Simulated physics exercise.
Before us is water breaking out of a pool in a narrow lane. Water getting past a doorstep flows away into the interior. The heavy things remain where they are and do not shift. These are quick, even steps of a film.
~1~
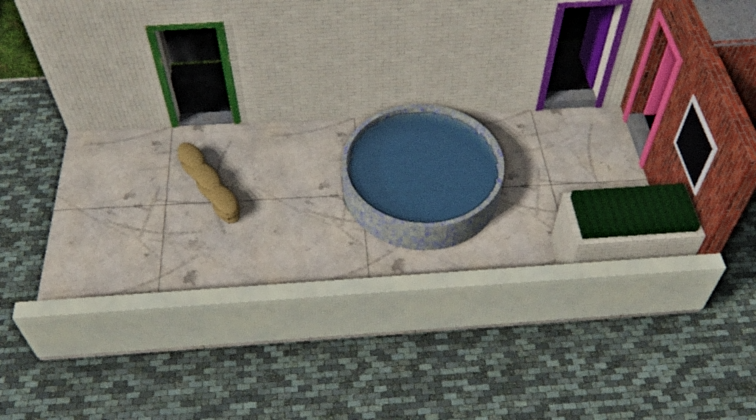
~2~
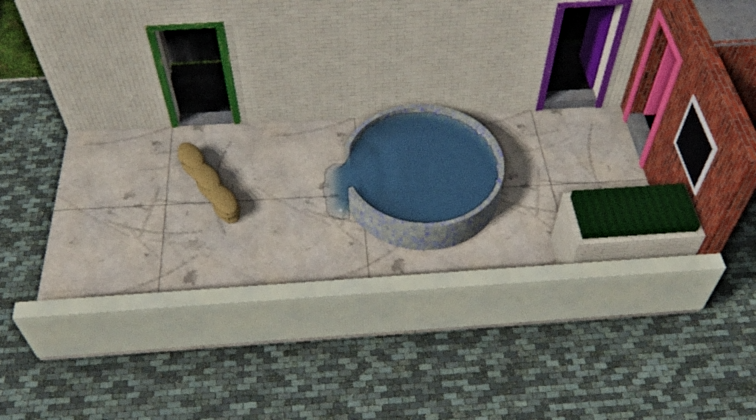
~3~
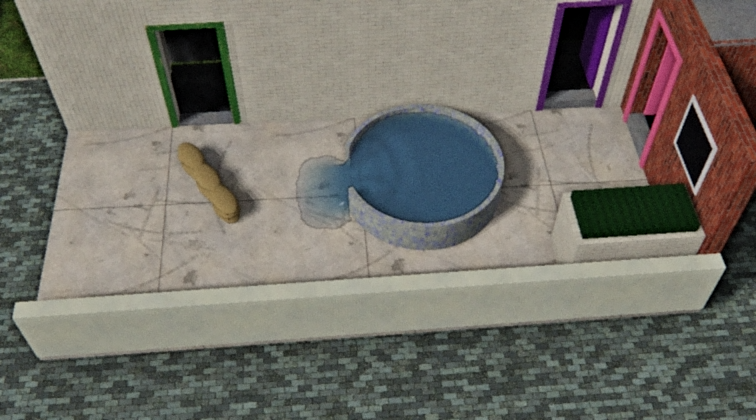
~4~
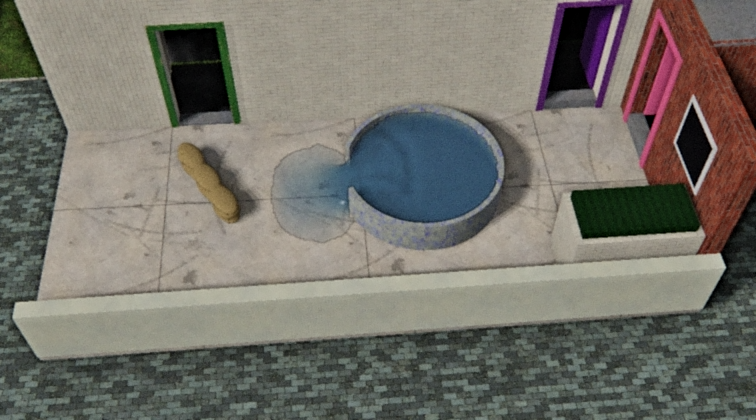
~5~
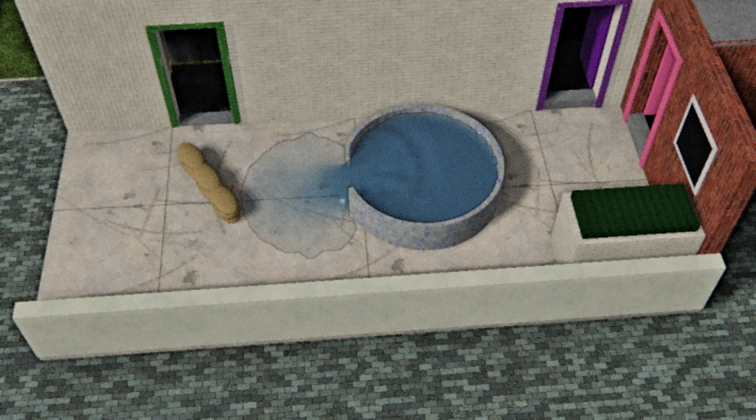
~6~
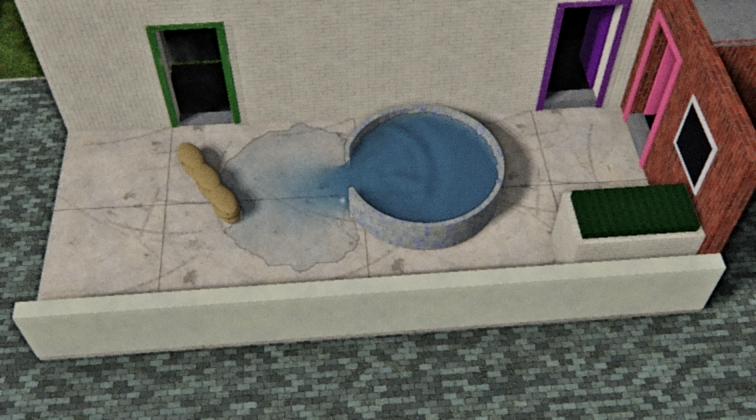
The video shows a round stone pool in a walled, paved yard, at first whole and still; then a gap opens in its left side and water pours out, spreading leftward across the paving to a tan, lumpy object.
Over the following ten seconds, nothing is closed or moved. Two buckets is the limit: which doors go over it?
As I see it, purple door: Two buckets or fewer; green door: More than two buckets; pink door: Two buckets or fewer.
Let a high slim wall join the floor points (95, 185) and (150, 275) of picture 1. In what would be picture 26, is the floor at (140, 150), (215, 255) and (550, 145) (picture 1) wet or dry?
Taking the points in order - wetted, wetted, unwetted.
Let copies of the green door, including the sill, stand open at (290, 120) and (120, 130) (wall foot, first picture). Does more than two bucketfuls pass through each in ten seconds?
As listed: Floods, keeps below it.
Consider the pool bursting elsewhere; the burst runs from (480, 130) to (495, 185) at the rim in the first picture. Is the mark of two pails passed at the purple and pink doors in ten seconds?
As I see it, the purple door door tops the mark and the pink door door tops the mark.
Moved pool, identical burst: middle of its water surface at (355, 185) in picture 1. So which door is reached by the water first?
First comes the green door.
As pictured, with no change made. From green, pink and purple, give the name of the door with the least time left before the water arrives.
I'd say the green door.
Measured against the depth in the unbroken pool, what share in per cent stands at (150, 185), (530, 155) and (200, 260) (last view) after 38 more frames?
Around 2, 0 and 4 percent, in that order.
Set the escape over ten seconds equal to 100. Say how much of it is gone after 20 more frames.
I'd put it at 30 per cent.
A moment on, water covers 25 % of the floor; the purple door not reached, the green door wet at the sill, nothing in, the pink door not reached.
Next, water covers 30 % of the floor; the purple door not reached, the green door over two buckets in, the pink door not reached.
Then, water covers 45 % of the floor; the purple door not reached, the green door far over two buckets in, the pink door not reached.
Later, water covers 65 % of the floor; the purple door not reached, the green door far over two buckets in, the pink door not reached.
In the end, water covers 85 % of the floor; the purple door wet at the sill, nothing in, the green door far over two buckets in, the pink door wet at the sill, nothing in.
